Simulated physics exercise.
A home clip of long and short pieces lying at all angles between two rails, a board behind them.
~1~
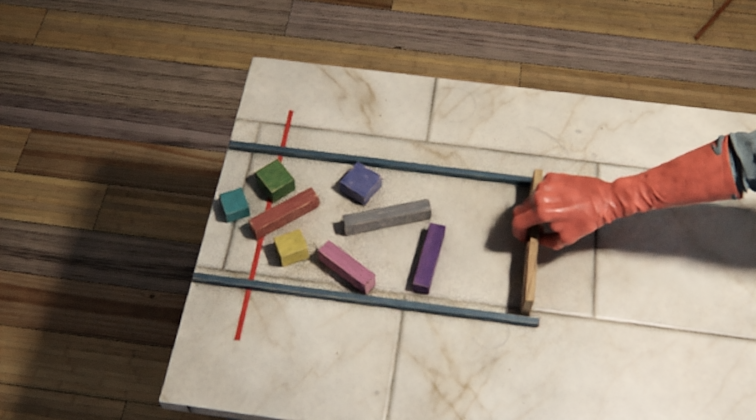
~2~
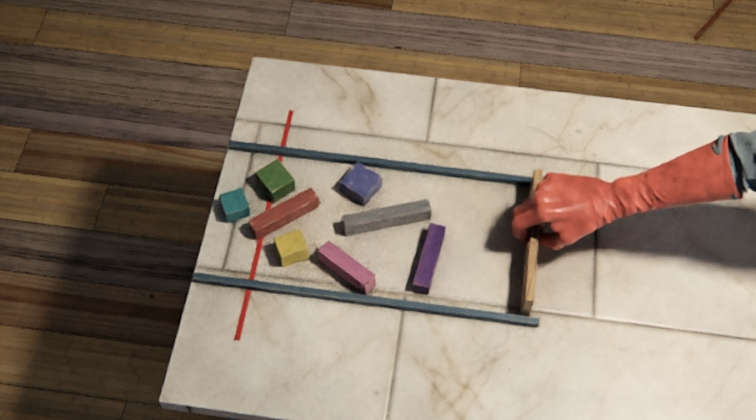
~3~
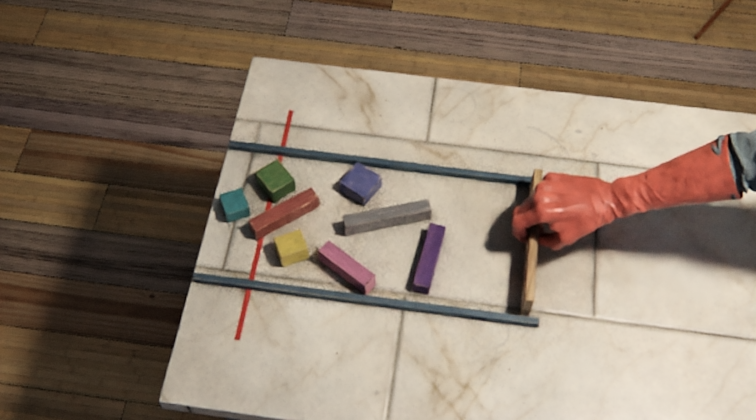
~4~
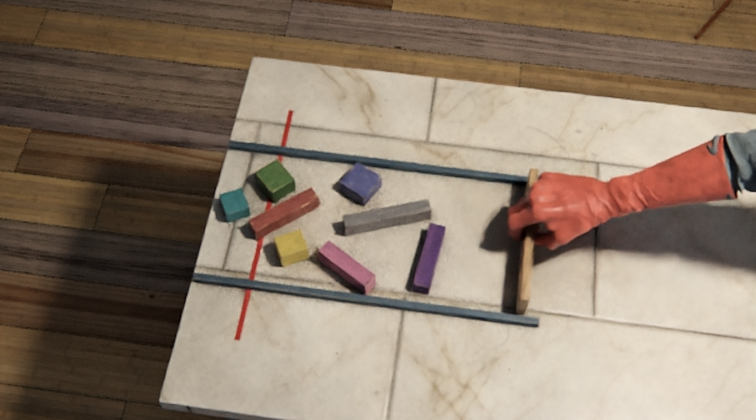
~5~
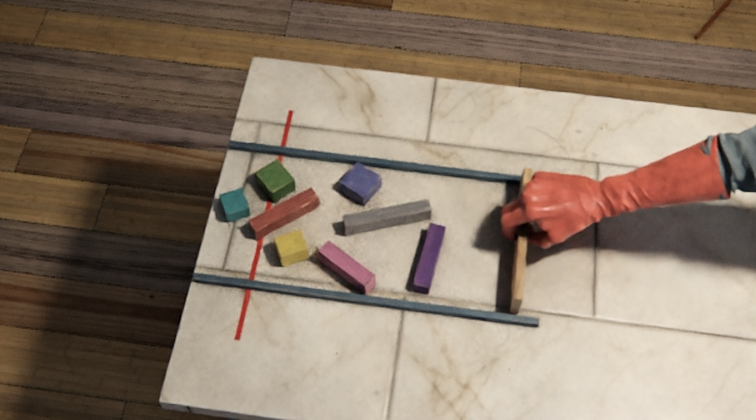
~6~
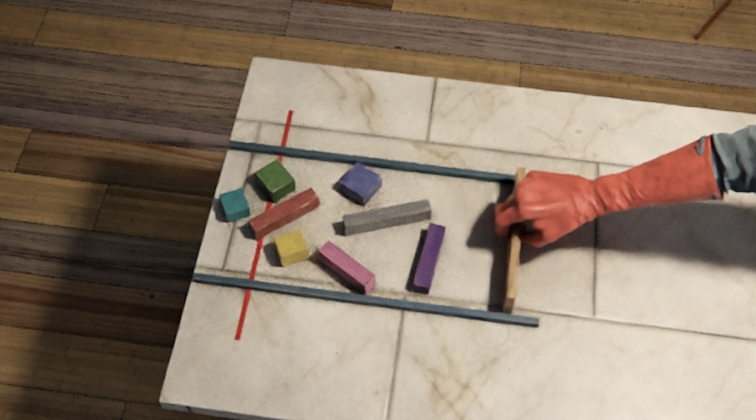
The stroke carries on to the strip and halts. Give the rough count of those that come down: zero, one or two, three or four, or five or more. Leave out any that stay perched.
Outcome: The number that fall off is one or two.
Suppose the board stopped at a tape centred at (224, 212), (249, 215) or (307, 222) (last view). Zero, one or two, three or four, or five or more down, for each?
One after another: 5 or more; 3 or 4; none.
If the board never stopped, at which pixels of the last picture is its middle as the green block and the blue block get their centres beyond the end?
Near (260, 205) and (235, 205).
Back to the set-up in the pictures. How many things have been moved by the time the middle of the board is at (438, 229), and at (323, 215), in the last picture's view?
The counts are 1 and 6.
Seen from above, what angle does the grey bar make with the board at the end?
About 35°.
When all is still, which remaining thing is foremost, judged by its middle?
The green block.
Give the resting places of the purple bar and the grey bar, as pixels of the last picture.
The purple bar stops around (252, 236); the grey bar around (234, 209).
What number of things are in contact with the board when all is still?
The number is 3.
A little later, none off yet; turquoise block at rest near (235, 205); green block at rest near (276, 181); red bar at rest near (285, 213).
When it is over, the number that fall off is one or two; down, turquoise block.
